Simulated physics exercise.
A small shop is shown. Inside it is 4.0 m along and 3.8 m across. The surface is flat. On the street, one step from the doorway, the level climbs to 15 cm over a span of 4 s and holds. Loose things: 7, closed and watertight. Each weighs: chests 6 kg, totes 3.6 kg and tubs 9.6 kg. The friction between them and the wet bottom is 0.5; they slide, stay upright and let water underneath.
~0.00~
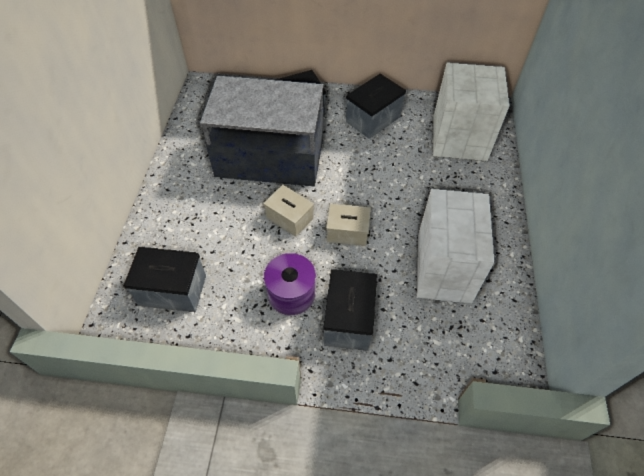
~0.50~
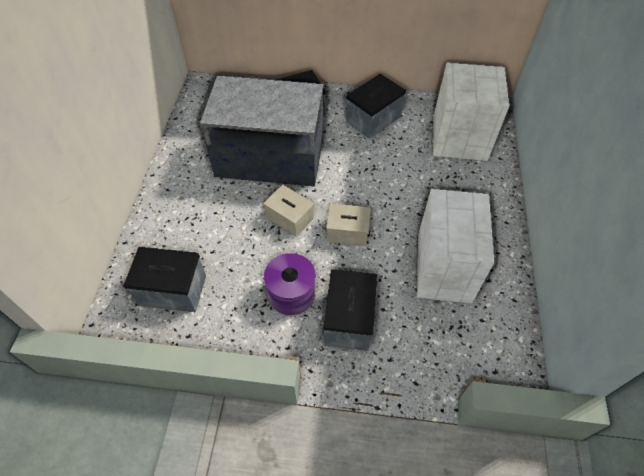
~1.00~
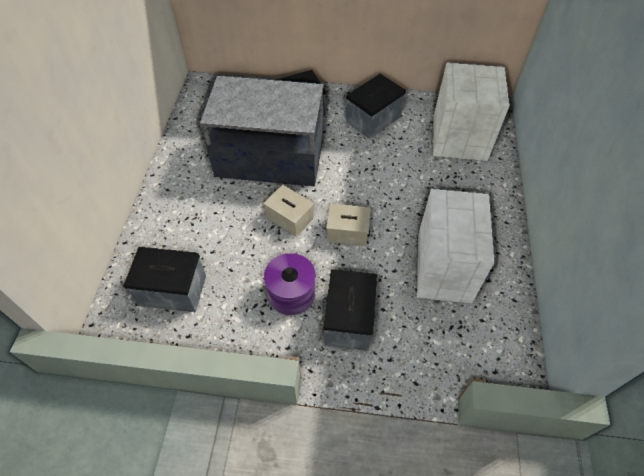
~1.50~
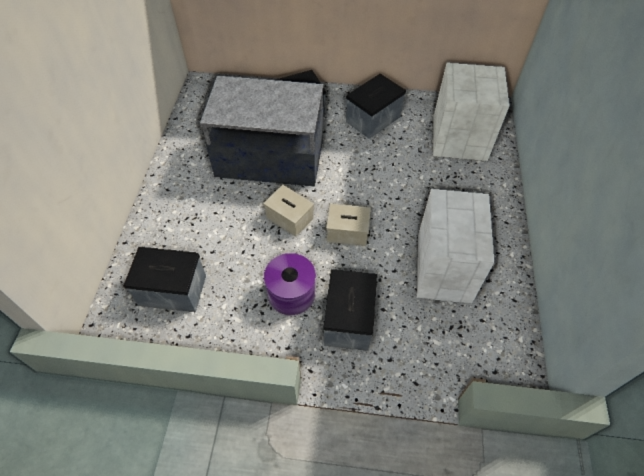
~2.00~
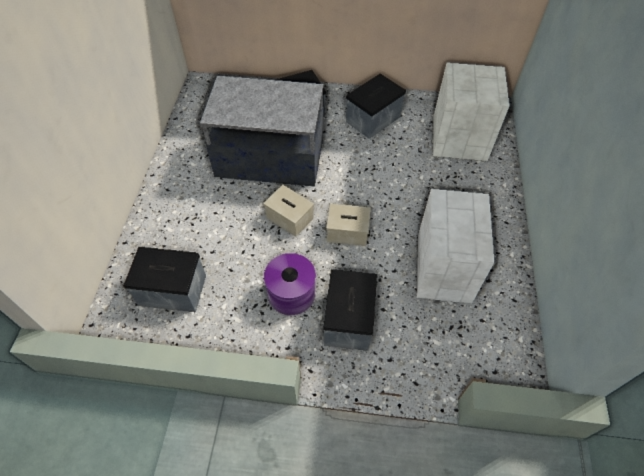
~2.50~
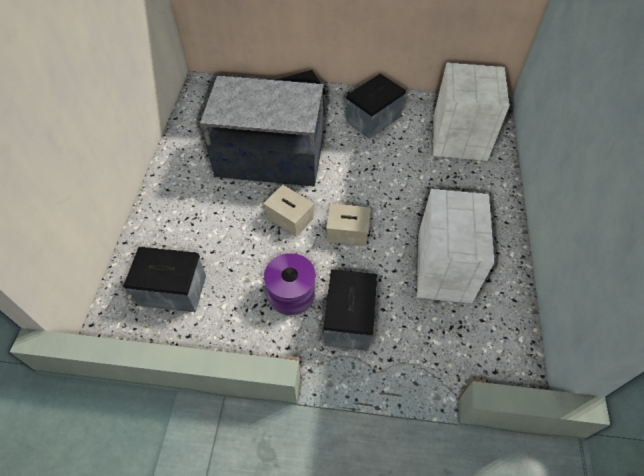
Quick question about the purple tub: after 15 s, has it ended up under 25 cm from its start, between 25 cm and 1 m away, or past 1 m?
It has ended up between 25 cm and 1 m away.
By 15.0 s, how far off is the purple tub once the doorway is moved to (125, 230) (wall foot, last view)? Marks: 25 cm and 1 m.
The purple tub ends up a great distance away.
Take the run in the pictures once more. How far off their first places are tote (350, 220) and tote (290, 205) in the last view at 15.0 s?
One is off by 150 cm, the other by 120 cm, in the order asked.
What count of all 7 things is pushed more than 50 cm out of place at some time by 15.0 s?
Total: 7.
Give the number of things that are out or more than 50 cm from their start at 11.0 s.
At that moment it comes to 5.
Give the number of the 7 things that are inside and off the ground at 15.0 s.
Then: 7.
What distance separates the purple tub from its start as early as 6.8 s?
By that time, close to 10 cm.
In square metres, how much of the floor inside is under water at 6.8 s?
About 10.5 m2.
After 3.5 s the purple tub is near (290, 275), 0.0 m from its start, aground; 0 afloat.
After 6.8 s the purple tub is near (282, 270), 0.1 m from its start, aground; 3 afloat.
After 11.0 s the purple tub is near (262, 261), 0.3 m from its start, aground; 6 afloat.
After 15.0 s the purple tub is near (251, 239), 0.5 m from its start, afloat; 7 afloat.
